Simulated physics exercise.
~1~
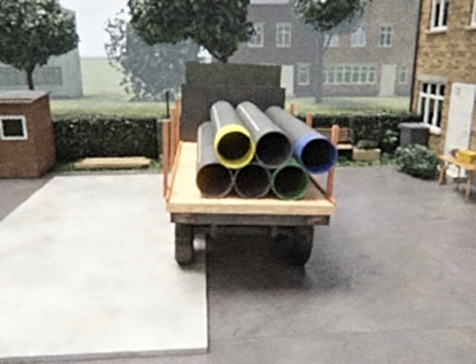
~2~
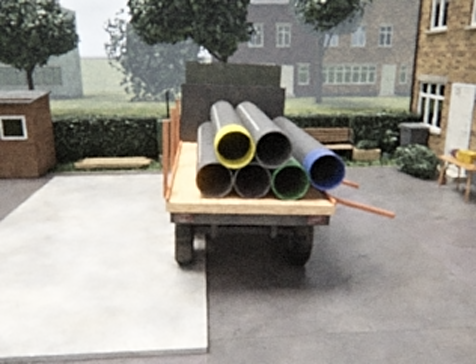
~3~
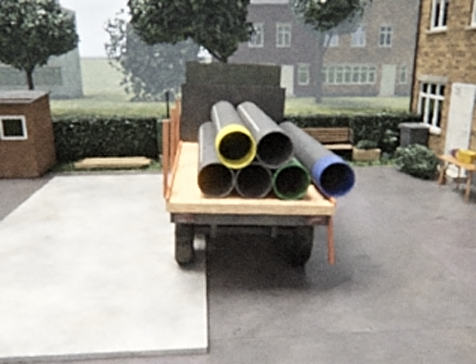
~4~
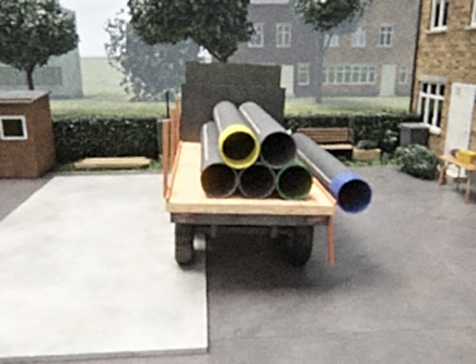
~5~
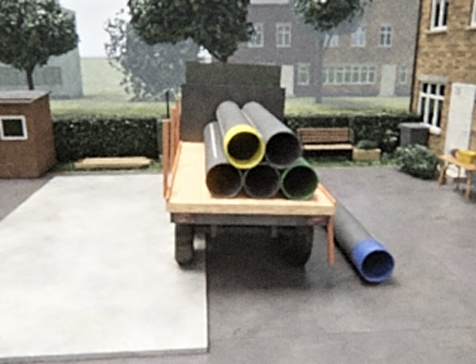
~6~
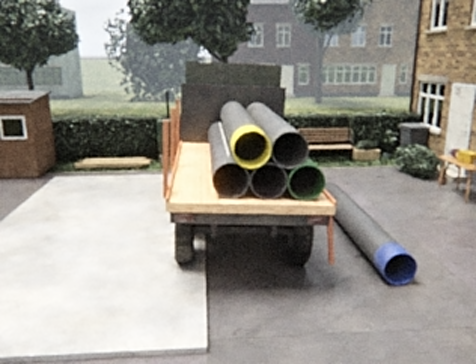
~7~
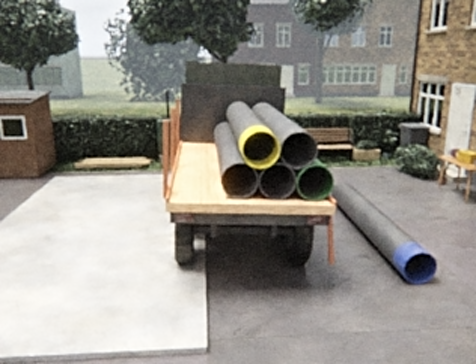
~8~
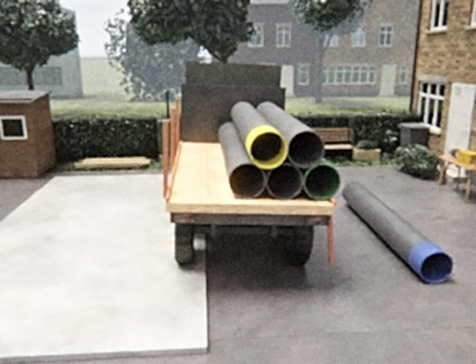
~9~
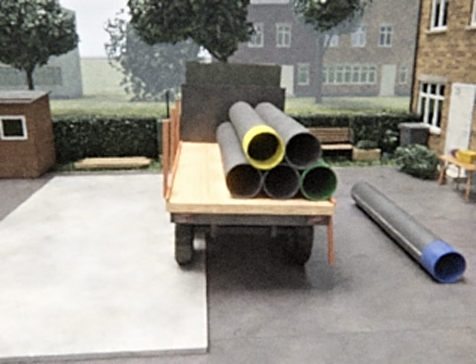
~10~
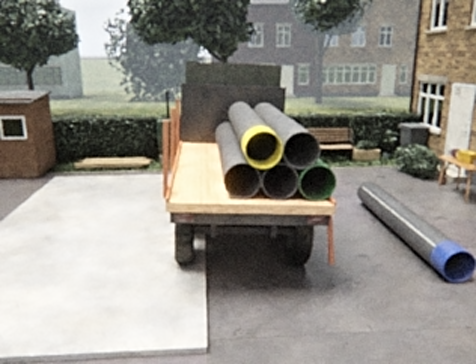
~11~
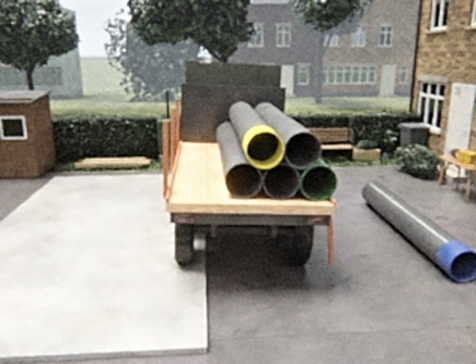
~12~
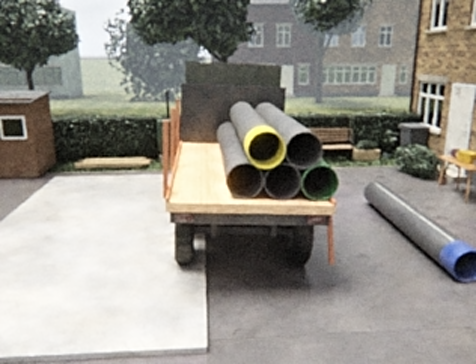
Blue-ended pipe rolling off the right side of a flatbed lorry and across the ground, the other five shifting right but staying aboard.
